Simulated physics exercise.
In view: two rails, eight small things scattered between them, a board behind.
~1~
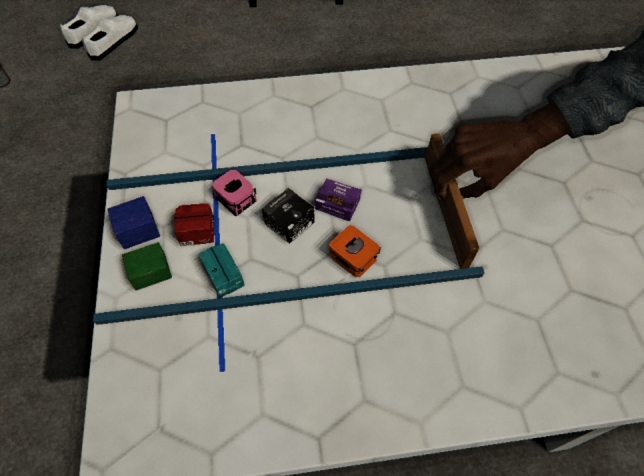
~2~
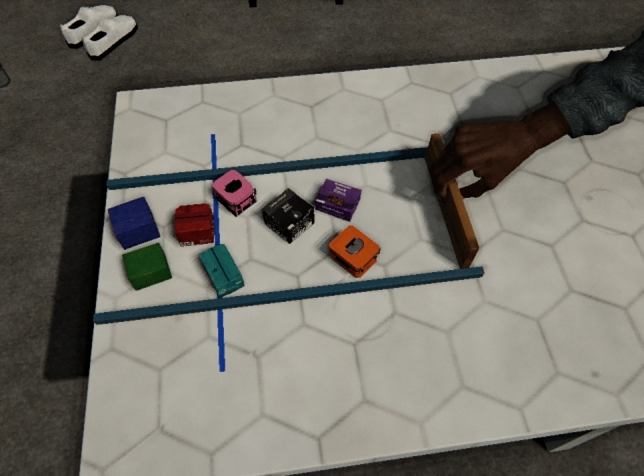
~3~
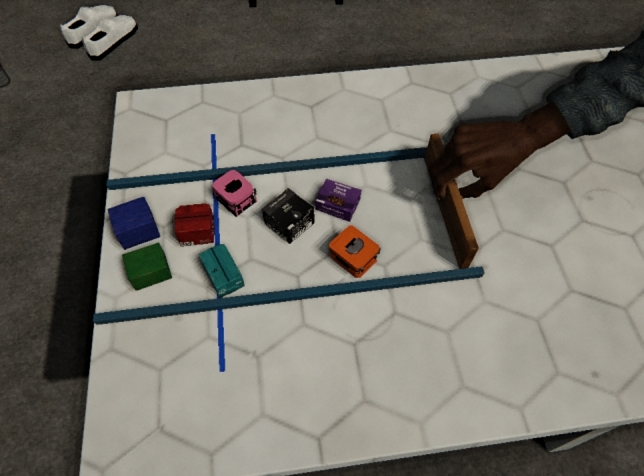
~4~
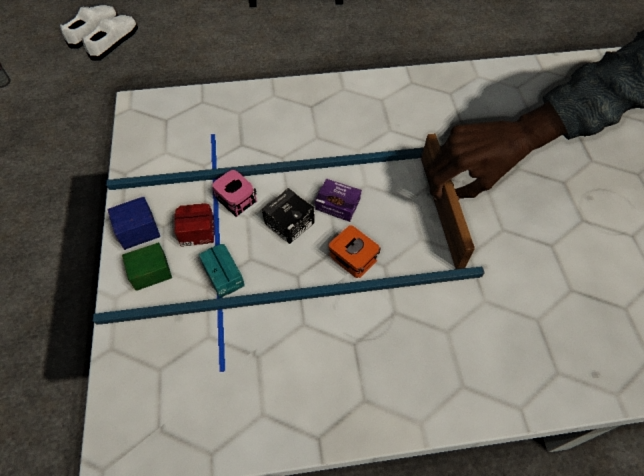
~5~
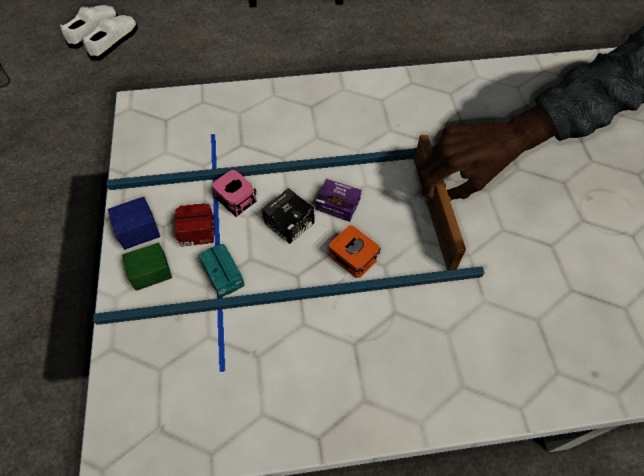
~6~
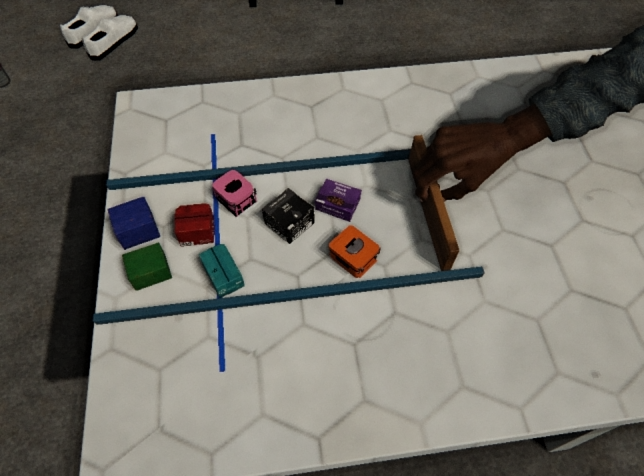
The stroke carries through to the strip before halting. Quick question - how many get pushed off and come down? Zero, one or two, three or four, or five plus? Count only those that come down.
Looks like not a single one goes over the edge.
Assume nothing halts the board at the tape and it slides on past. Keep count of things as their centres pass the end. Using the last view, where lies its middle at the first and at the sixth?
About (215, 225), then about (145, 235).
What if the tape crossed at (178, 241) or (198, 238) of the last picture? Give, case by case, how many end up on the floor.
Taking the two tries in order, the numbers are 2 and 1.
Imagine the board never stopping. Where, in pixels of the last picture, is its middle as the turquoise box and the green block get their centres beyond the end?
I'd put it close to (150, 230), and close to (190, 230) for the other one.
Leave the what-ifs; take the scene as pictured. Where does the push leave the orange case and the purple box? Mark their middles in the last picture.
Final positions - orange case around (200, 264), purple box around (190, 213).
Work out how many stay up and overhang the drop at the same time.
The count would be 1.
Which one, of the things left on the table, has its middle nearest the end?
That's the blue block.
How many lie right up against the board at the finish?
Number in contact with it: 2.
A little later, none off yet; blue block at rest near (134, 223); green block at rest near (147, 267); red box at rest near (195, 225).
When it is over, the number that fall off is zero.
